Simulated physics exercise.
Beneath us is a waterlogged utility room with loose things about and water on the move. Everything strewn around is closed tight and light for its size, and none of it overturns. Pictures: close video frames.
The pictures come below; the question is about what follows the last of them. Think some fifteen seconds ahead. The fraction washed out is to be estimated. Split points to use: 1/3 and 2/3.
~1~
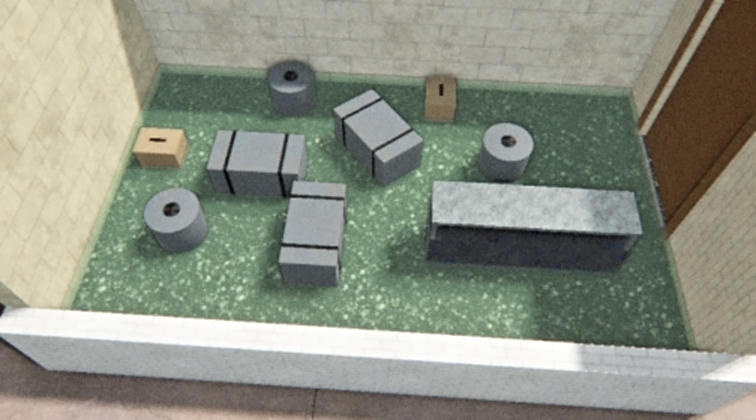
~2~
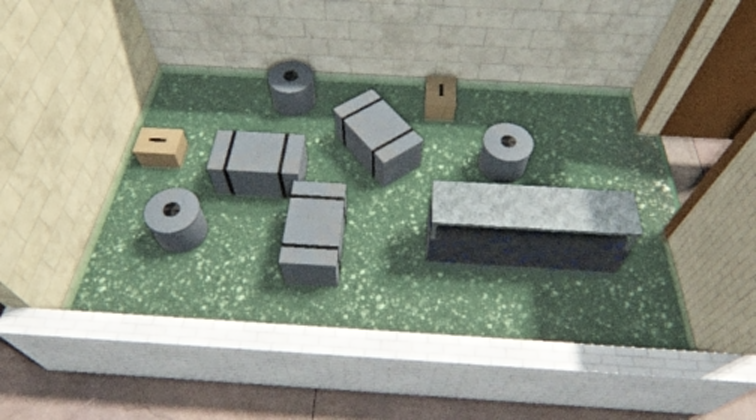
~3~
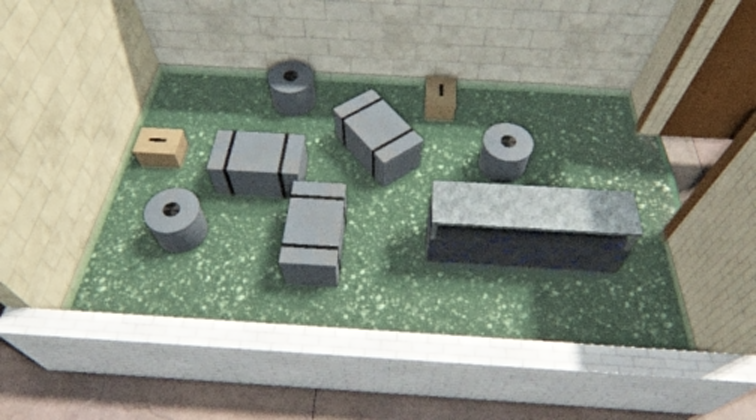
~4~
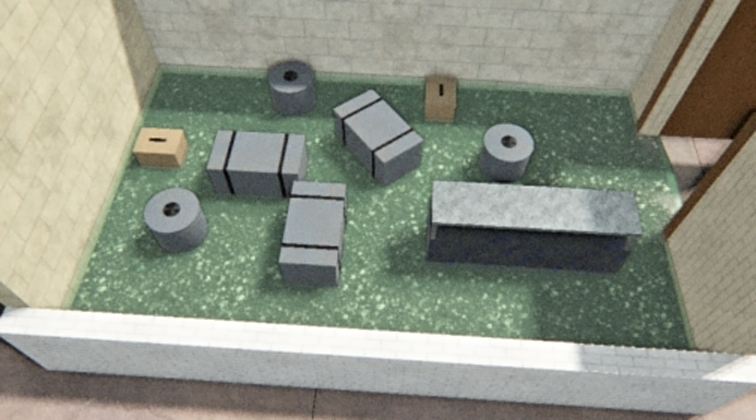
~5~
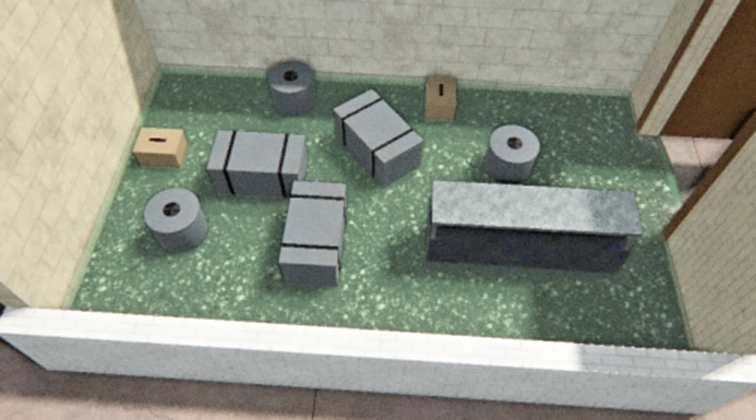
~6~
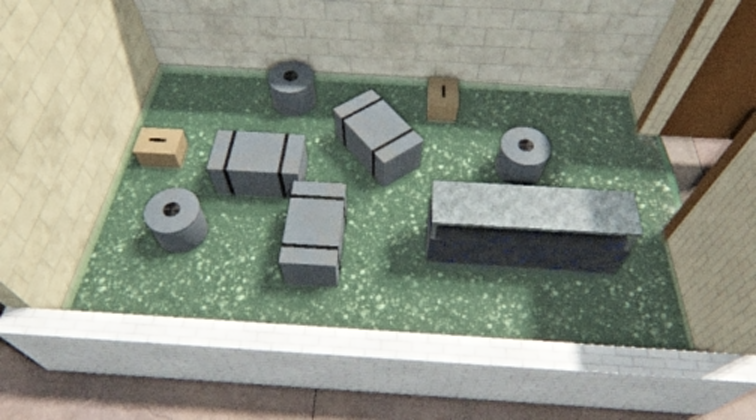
From 1/3 to 2/3.
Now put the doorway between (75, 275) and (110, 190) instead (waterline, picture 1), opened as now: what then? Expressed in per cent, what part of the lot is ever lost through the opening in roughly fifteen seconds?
Some 50 per cent of the lot.
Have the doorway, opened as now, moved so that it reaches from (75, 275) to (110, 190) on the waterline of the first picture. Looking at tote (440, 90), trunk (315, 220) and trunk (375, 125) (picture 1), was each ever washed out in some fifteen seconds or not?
One by one as named: Doesn't escape, gets away and doesn't escape.
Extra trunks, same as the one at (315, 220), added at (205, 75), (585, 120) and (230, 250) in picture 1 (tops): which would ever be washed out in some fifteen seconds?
In turn: No, yes, left behind.
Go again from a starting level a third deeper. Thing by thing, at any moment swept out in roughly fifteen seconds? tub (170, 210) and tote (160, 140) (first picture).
As listed: Inside, still in.
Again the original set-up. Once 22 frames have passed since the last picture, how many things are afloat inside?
It adds up to 6.
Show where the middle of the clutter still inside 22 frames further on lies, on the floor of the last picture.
Roughly (377, 168).
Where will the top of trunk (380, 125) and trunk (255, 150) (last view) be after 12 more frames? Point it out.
Approximately (510, 125), and approximately (331, 147).
A moment on, 0 of 8 are out; 8 afloat.
Next, 1 of 8 are out; 7 afloat.
Later, 2 of 8 are out; 6 afloat.
In the end, 3 of 8 are out; 5 afloat.
